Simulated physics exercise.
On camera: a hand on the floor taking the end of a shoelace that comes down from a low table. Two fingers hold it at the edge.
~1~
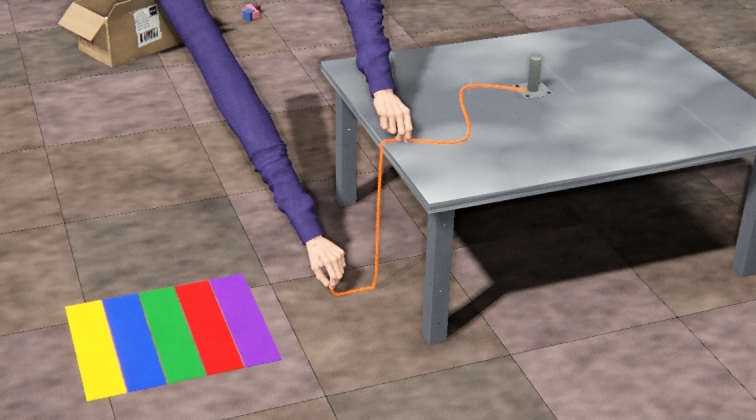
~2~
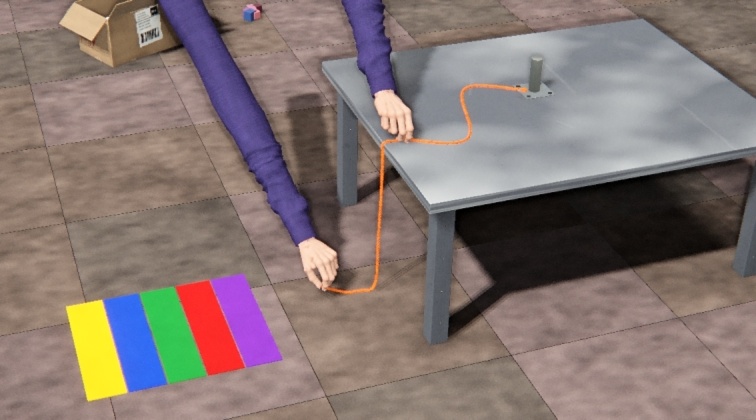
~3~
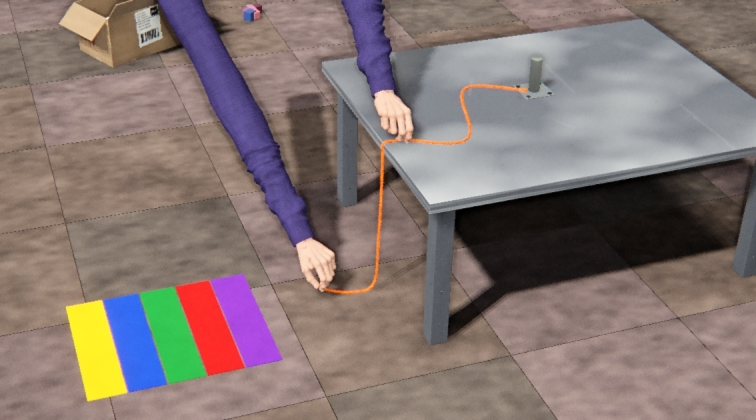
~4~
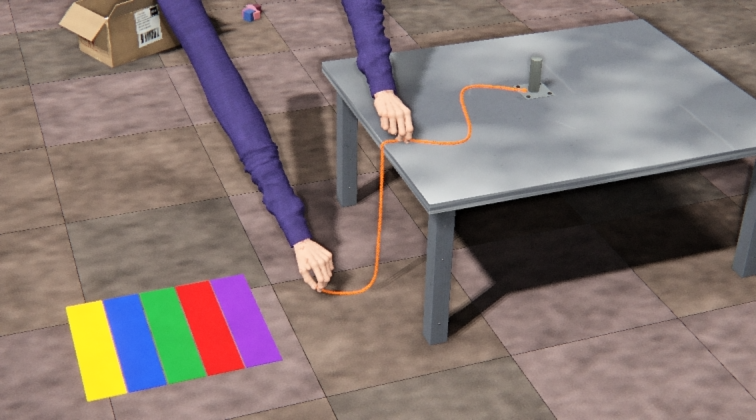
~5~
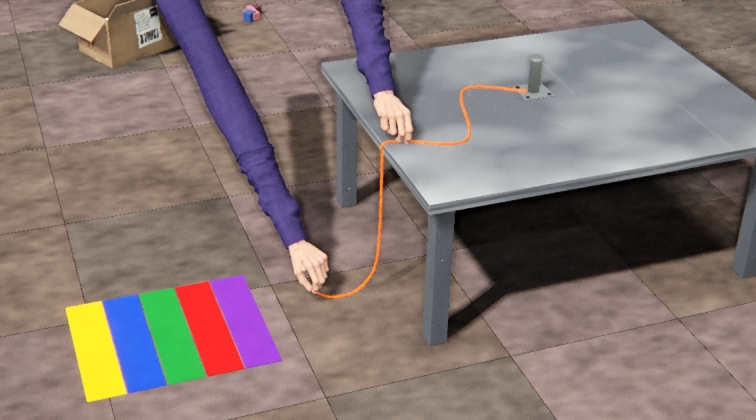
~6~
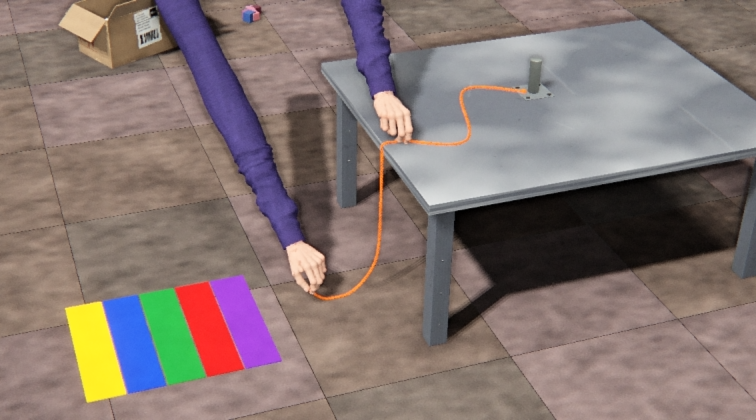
The clip opens on an orange cord running across a low gray table and over its edge, one hand pressing it there while another holds its end near the floor, beside a striped color mat. The lower hand shifts slightly left toward the purple stripe, and the hanging cord's bend becomes rounder.
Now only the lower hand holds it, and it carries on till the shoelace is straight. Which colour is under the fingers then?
The end stops over the blue strip.
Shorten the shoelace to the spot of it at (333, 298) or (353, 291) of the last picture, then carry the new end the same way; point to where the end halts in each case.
About (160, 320) and (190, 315).
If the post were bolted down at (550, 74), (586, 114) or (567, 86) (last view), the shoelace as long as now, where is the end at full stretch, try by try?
Near (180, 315), (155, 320) and (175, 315).
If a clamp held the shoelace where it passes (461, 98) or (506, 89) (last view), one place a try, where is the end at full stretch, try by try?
Try by try, around (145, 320) and (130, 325).
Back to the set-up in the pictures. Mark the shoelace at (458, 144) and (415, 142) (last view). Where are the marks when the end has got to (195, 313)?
Near (373, 141) and (359, 178).
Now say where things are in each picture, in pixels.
In the first frame, end (330, 285); purple (257, 346); red (219, 354); green (181, 362); blue (142, 370); yellow (102, 379).
In the second frame, end (322, 287); shoelace through (492, 87) (464, 107) (459, 143) (384, 145) (380, 212) (376, 279).
In the third frame, end (320, 287).
In the fourth frame, end (317, 288); shoelace through (492, 87) (464, 108) (458, 143) (384, 146) (381, 212) (374, 279).
In the fifth frame, end (312, 290).
In the sixth frame, end (310, 290); shoelace through (491, 88) (464, 109) (458, 144) (383, 147) (380, 213) (365, 278).
Soon after, end near (195, 313); over red.
Then, end near (150, 321); over green.
At full stretch, end near (123, 327); over blue. It gets as far as the blue strip.
